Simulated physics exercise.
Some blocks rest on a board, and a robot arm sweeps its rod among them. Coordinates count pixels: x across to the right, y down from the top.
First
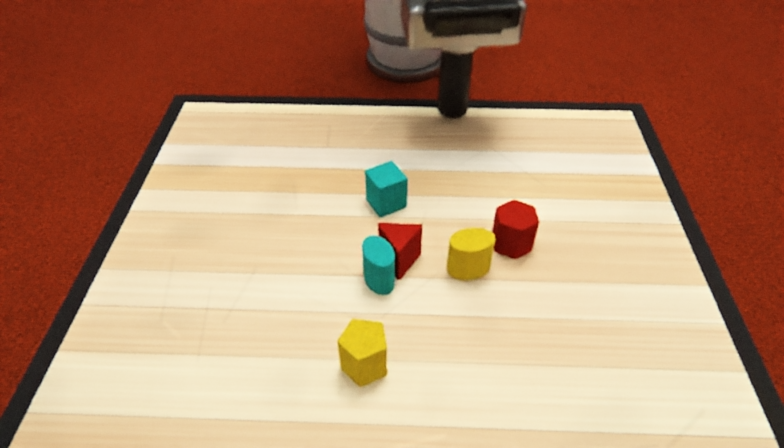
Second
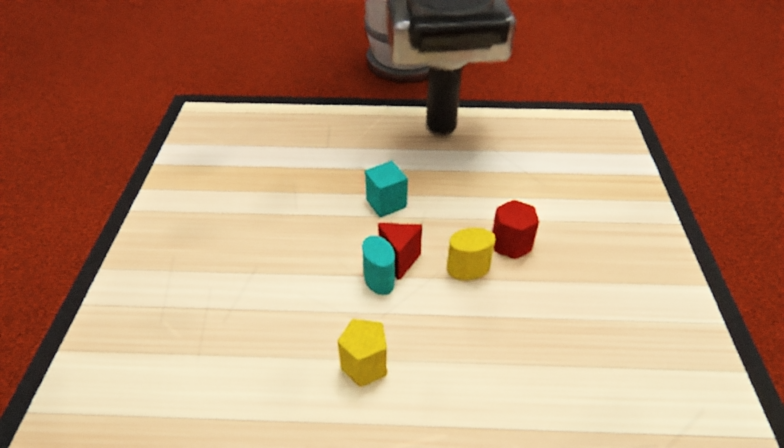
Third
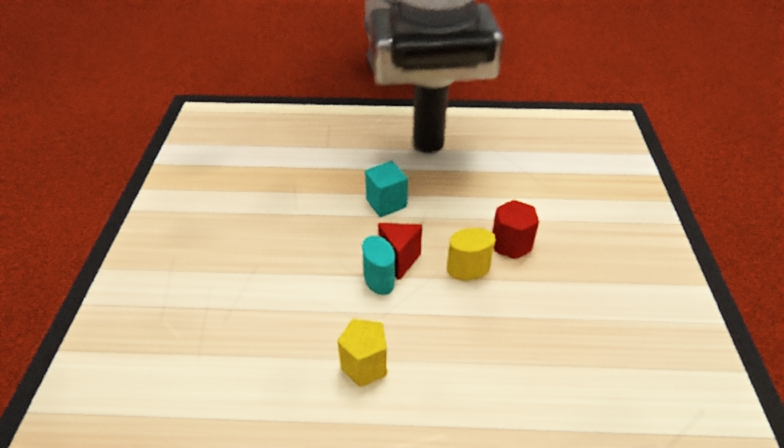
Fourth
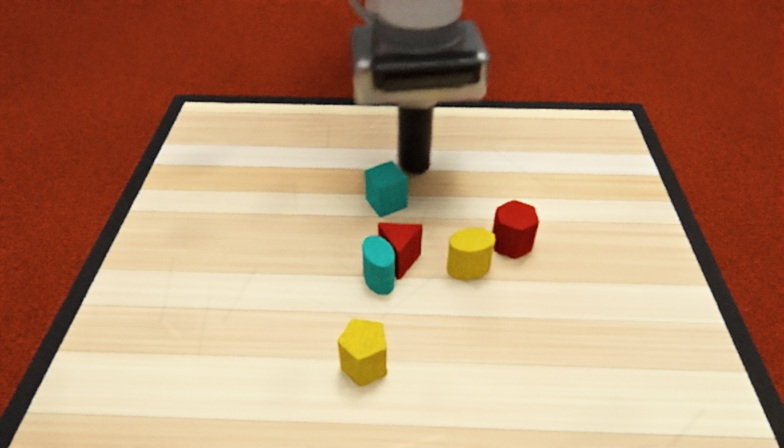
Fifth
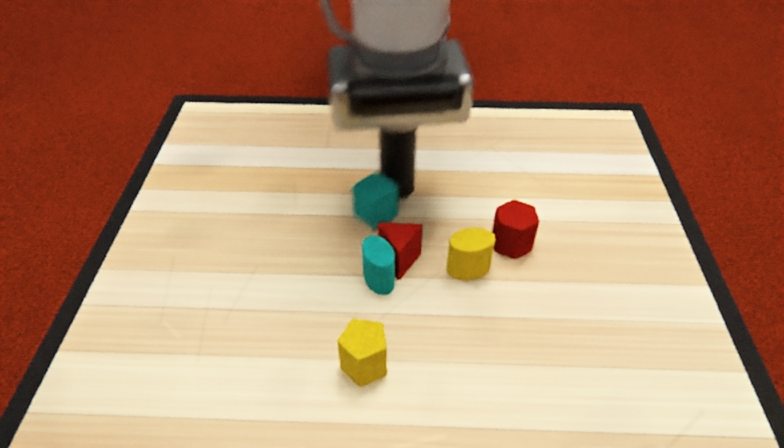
On a wooden board, a robot arm sweeps its rod down-left and nudges the turquoise cube.
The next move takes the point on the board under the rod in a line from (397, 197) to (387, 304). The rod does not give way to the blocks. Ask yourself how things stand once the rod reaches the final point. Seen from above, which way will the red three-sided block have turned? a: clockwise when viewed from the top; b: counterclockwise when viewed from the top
Answer: B.
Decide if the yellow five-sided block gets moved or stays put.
Put simply, it stays right there.
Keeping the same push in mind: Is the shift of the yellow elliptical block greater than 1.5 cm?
No, it doesn't check out.
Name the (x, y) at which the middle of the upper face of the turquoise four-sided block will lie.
The spot you're after is about (355, 208) in the image.
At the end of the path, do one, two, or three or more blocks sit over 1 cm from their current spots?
I expect three or more blocks to move.
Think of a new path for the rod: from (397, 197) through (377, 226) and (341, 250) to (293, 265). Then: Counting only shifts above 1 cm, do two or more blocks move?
It seems not.
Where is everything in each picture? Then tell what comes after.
In the first frame, lower end of the rod at (452, 110), tops of blocks, yellow five-sided block at (363, 337), turquoise four-sided block at (386, 174), turquoise elliptical block at (378, 250), red three-sided block at (400, 232), yellow elliptical block at (473, 238).
In the second frame, rod at (441, 126), blocks as before.
In the third frame, rod at (428, 144), blocks as before.
In the fourth frame, rod at (414, 164), blocks as before.
In the fifth frame, rod at (397, 188), yellow five-sided block at (363, 337), turquoise four-sided block at (375, 185), turquoise elliptical block at (378, 250), red three-sided block at (400, 232), yellow elliptical block at (473, 238).
What follows on the original path. One third of the way, rod at (393, 219); turquoise four-sided block at (357, 206), turned 35° clockwise.
Two thirds of the way, rod at (390, 255); turquoise four-sided block at (355, 208), turned 45° clockwise; turquoise elliptical block at (369, 270), turned 30° clockwise; red three-sided block at (404, 259), turned 15° anticlockwise.
At the end, rod at (386, 294); yellow five-sided block not moved; turquoise four-sided block at (355, 208), turned 45° clockwise; turquoise elliptical block at (352, 300), turned 80° clockwise; red three-sided block at (405, 300), turned 25° anticlockwise; yellow elliptical block not moved.
